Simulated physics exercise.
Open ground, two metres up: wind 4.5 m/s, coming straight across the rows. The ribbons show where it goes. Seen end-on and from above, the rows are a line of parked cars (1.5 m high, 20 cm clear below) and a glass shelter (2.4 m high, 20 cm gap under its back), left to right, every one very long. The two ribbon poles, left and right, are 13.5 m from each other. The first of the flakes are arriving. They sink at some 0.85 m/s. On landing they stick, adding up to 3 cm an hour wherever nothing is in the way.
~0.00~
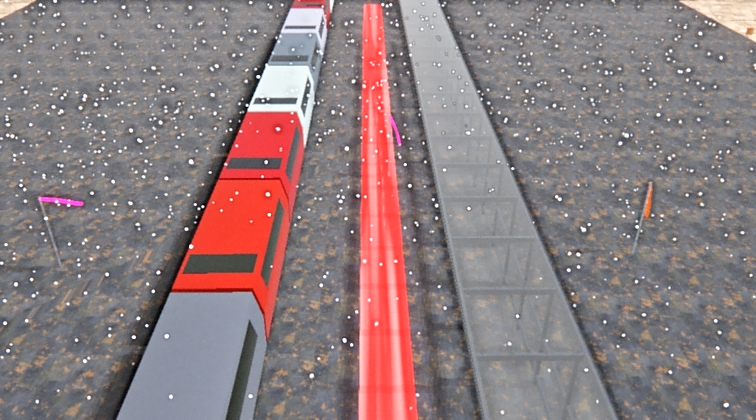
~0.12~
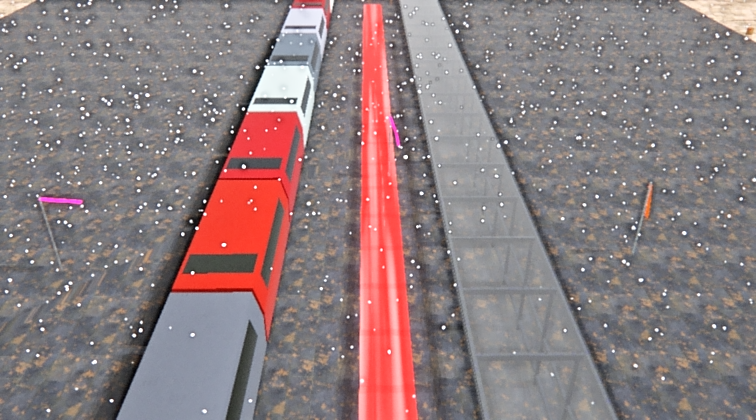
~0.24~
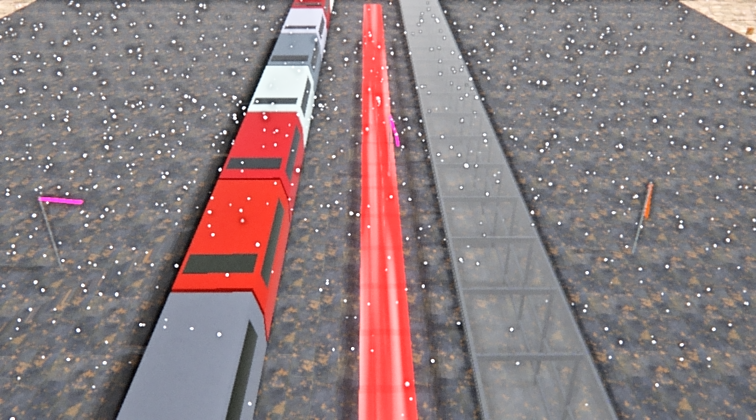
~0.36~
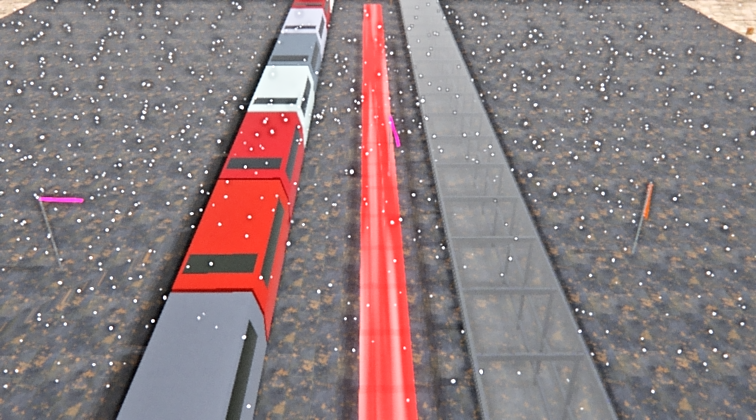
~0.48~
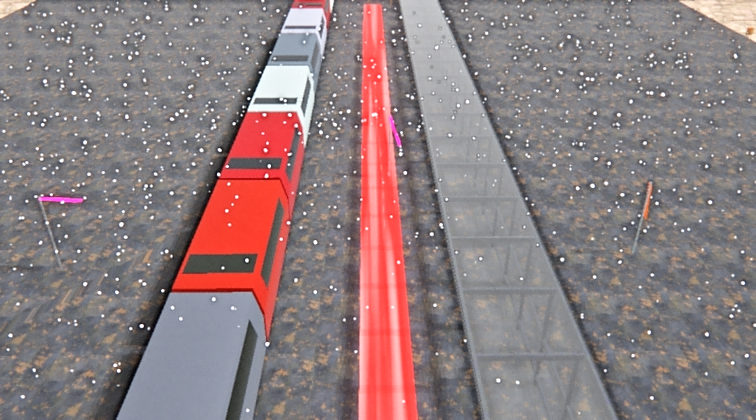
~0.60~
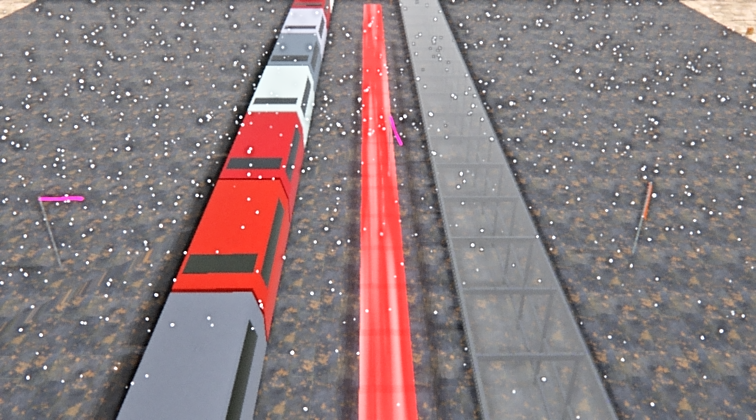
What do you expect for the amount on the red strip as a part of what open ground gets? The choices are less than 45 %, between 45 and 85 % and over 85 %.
Answer: More than 85 % of the open amount.
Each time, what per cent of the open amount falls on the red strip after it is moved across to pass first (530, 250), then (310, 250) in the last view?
First roughly 70 per cent, second roughly 70 per cent.
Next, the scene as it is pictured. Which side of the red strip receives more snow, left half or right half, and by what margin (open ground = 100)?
It's the side on the left, by some 40 points.
10 minutes on, 5 mm on the red strip, 5 mm in the open.
30 minutes on, 15 mm on the red strip, 15 mm in the open.
60 minutes on, 30 mm on the red strip, 30 mm in the open, so the red strip has 99 % of the open amount; the left half of it has 118 %, the right half 80 %.
